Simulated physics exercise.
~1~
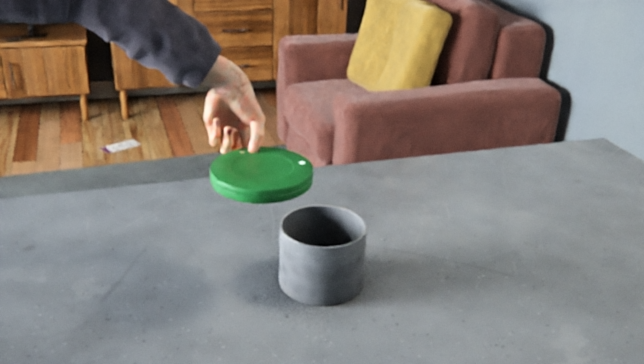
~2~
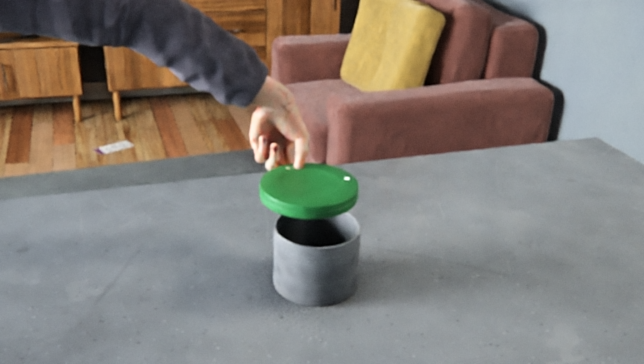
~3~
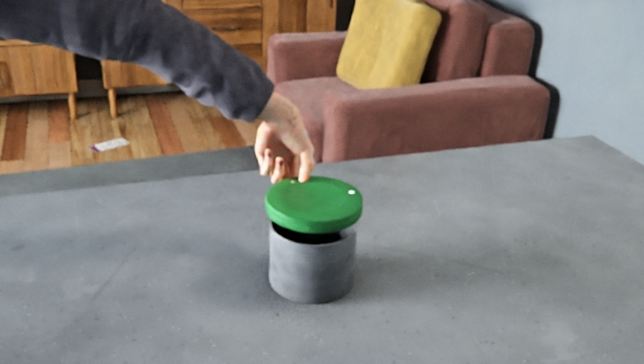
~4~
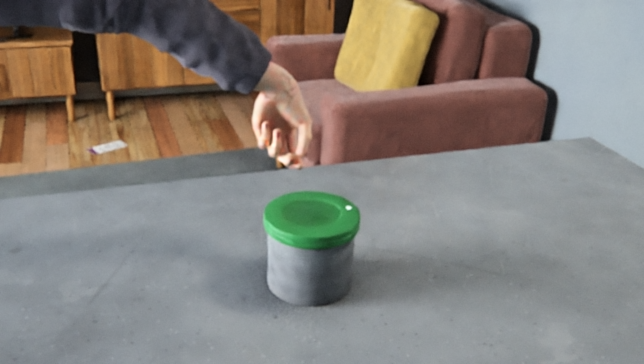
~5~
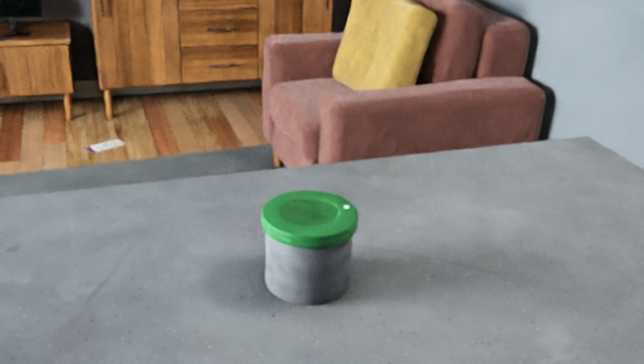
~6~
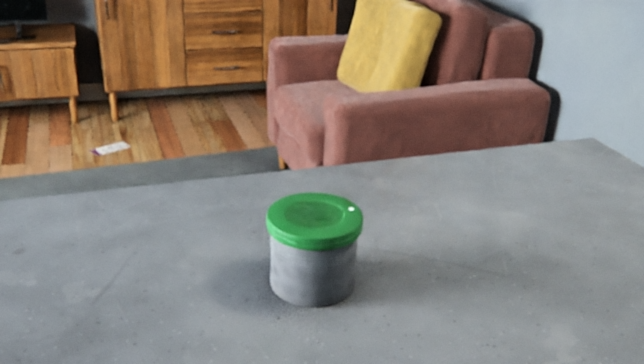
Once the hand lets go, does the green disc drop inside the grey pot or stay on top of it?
It stays on top, resting on the rim and covering the opening of the grey pot like a lid.
